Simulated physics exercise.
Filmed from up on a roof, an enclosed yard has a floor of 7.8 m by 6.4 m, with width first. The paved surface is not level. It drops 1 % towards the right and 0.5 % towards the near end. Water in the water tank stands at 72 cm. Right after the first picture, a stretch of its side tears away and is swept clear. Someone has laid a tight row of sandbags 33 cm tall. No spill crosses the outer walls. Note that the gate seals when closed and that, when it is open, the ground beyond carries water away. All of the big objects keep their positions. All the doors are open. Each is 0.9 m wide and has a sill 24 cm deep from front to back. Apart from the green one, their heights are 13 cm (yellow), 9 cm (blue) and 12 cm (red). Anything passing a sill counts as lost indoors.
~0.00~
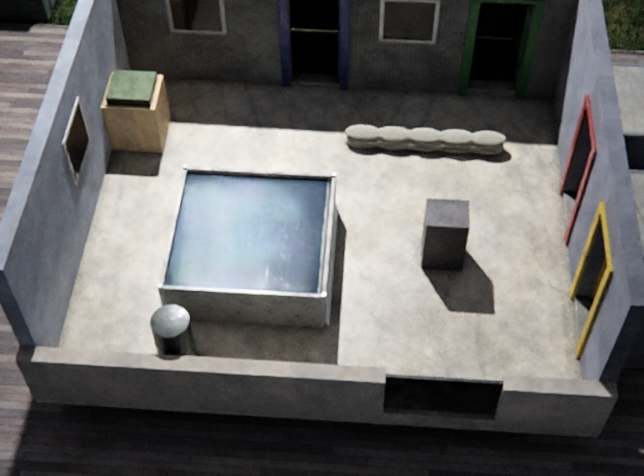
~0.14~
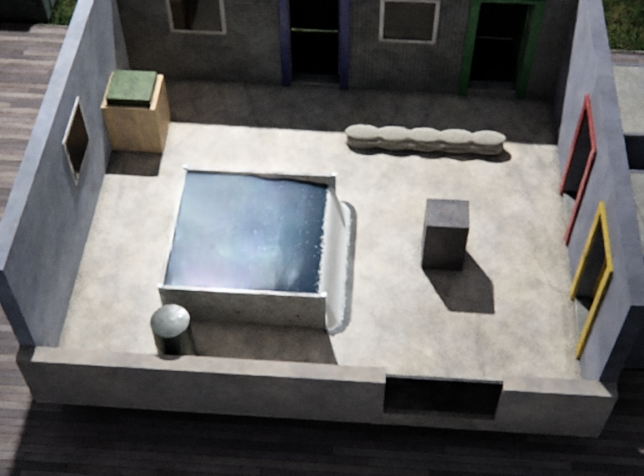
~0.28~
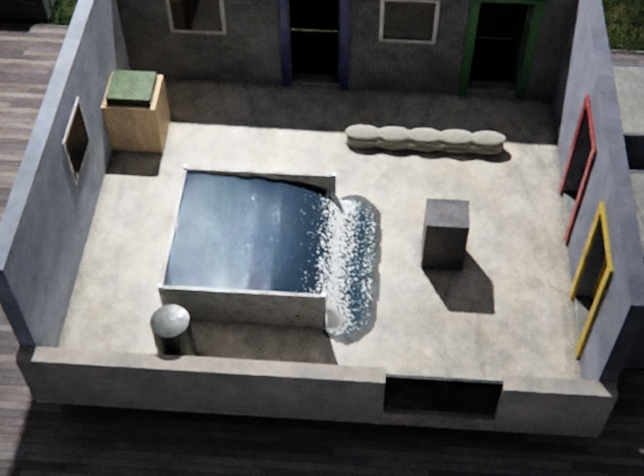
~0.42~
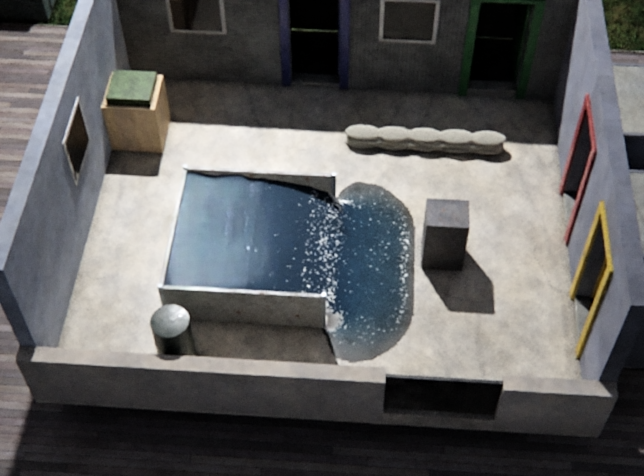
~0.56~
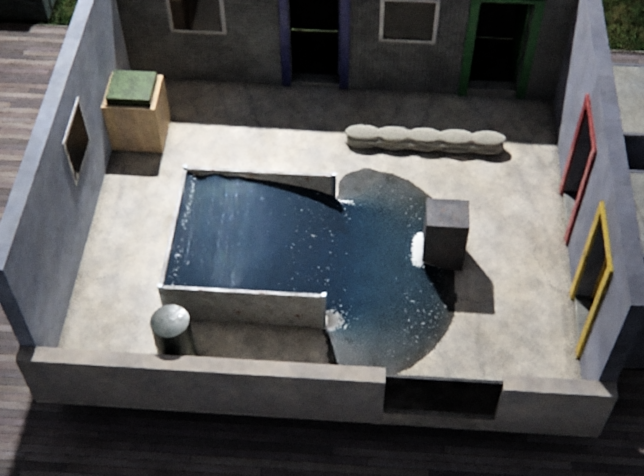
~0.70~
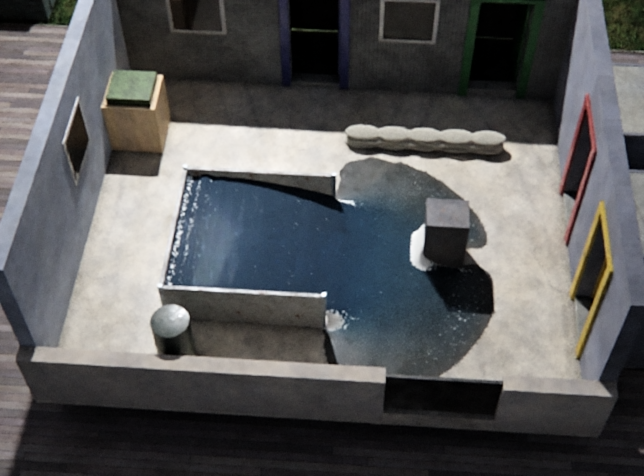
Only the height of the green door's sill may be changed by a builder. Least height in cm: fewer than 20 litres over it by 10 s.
Approx. 12.5 cm.
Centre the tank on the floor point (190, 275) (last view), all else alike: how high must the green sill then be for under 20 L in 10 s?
At least roughly 12.5 cm high.
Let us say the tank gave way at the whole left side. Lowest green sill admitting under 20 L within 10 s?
It should stand roughly 8.0 cm high.
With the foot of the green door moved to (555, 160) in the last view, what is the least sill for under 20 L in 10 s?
Minimum: About 29 cm.
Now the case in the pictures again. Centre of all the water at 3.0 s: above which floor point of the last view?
Look at about (426, 265) in the last view.
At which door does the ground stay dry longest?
The blue one.
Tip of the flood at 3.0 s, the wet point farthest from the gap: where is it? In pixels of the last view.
The tip of the flood lies near (551, 102).
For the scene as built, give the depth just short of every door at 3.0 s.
Depths in cm: Yellow 34, blue 0, red 22, green 12.
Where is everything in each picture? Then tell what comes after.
The first frame shows still water, 72 cm deep, in the water tank at (251, 232); the green door at (499, 54) is dry.
In the second frame, the front is at (352, 224), 0.4 m from the gap at (327, 253); 0.6 m2 of floor is wet, 73 cm left at the back.
In the third frame, the front is at (369, 323), 0.7 m from the gap at (327, 255); 1.7 m2 of floor is wet, 72 cm left at the back.
In the fourth frame, the front is at (408, 309), 1.3 m from the gap at (327, 256); 3.7 m2 of floor is wet, 72 cm left at the back.
In the fifth frame, the front is at (447, 315), 1.9 m from the gap at (327, 257); 5.9 m2 of floor is wet, 68 cm left at the back.
In the sixth frame, the front is at (486, 311), 2.5 m from the gap at (327, 257); 7.9 m2 of floor is wet, 60 cm left at the back; the green door at (499, 54), 4.9 m from the gap, is still 2.4 m from the nearest water.
After 1.4 s water covers 40 % of the floor, deepest (49 cm) near (409, 260); it has not reached the green door.
After 3.0 s water covers 45 % of the floor, deepest (40 cm) near (578, 378); 12 cm at the green door, 0 litres in over its 15 cm sill.
After 10.0 s water covers 95 % of the floor, deepest (16 cm) near (123, 114); 10 cm at the green door, 7 litres in over its 15 cm sill.
At the green door as built, the water arrived by 2.6 s and peaked near 16 cm at 5.6 s.
Run again over the same 10 s with other heights there, 28 litres in over 11.5 cm, 13 litres over 13.5 cm. The limit of 20 litres is kept from about 12.5 cm up.
